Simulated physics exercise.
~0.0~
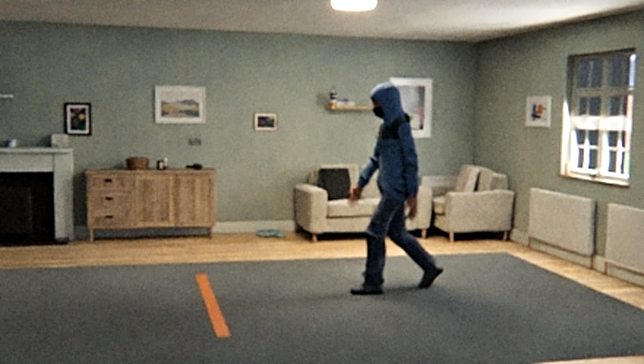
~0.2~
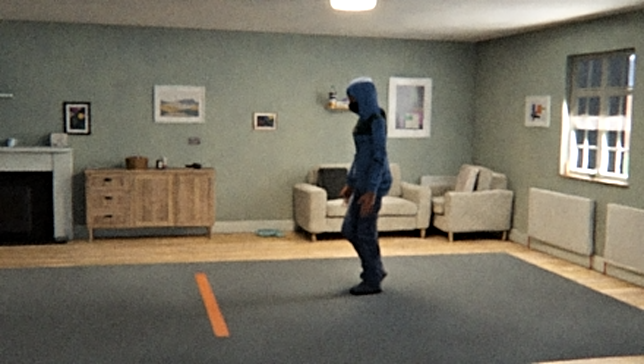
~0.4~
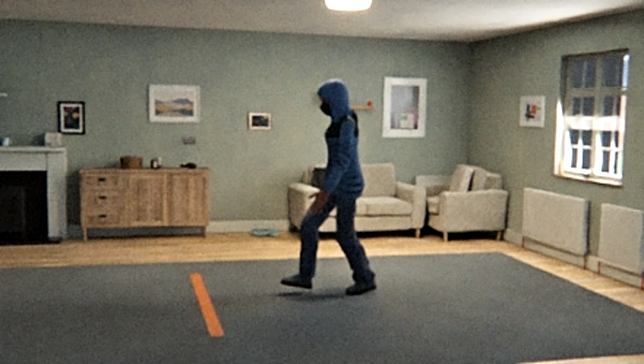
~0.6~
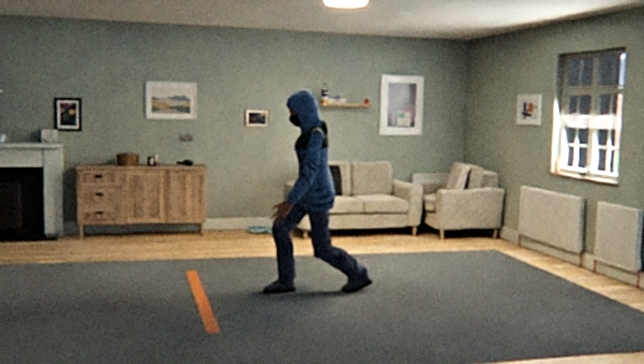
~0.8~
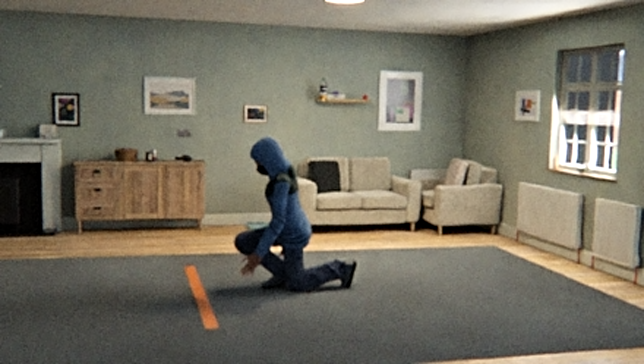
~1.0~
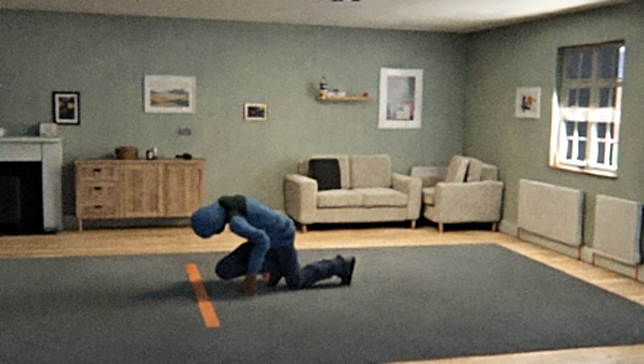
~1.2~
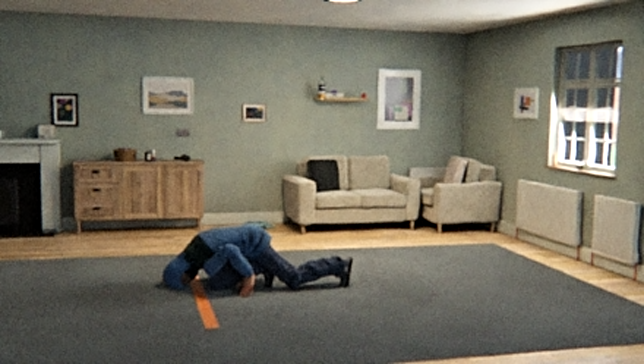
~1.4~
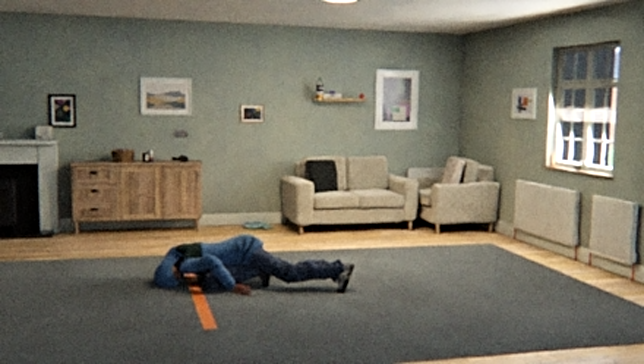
In this clip, a person in a blue hooded top walks left across a dark carpet in a living room, sinks to their knees, and folds forward onto the floor, ending face down with their head past an orange strip and their legs stretched out to the right.
